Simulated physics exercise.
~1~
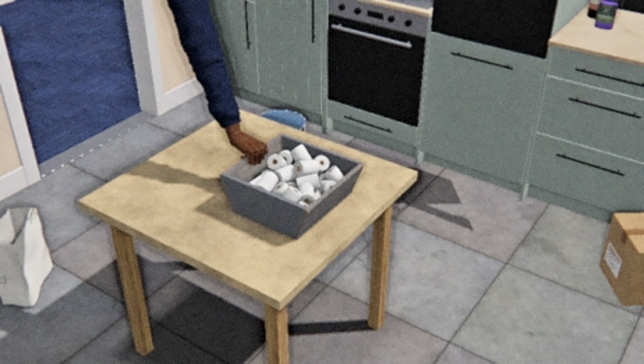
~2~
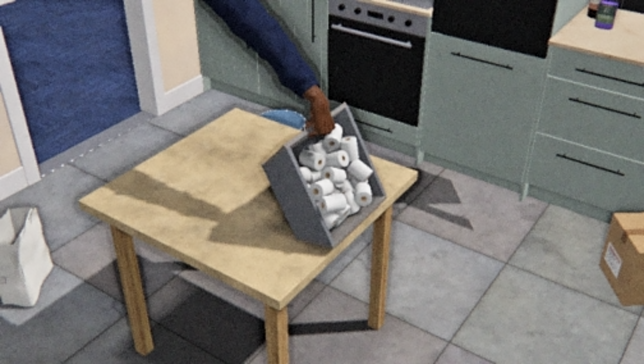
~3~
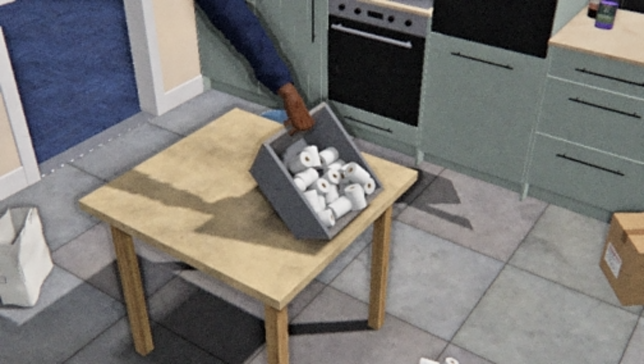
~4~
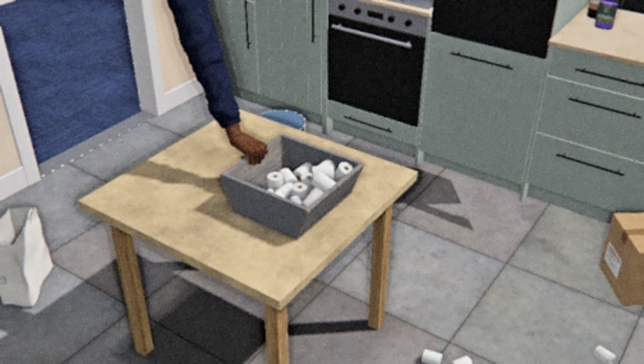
A hand tips a grey container of white rolls, spills some, and lowers it flat.
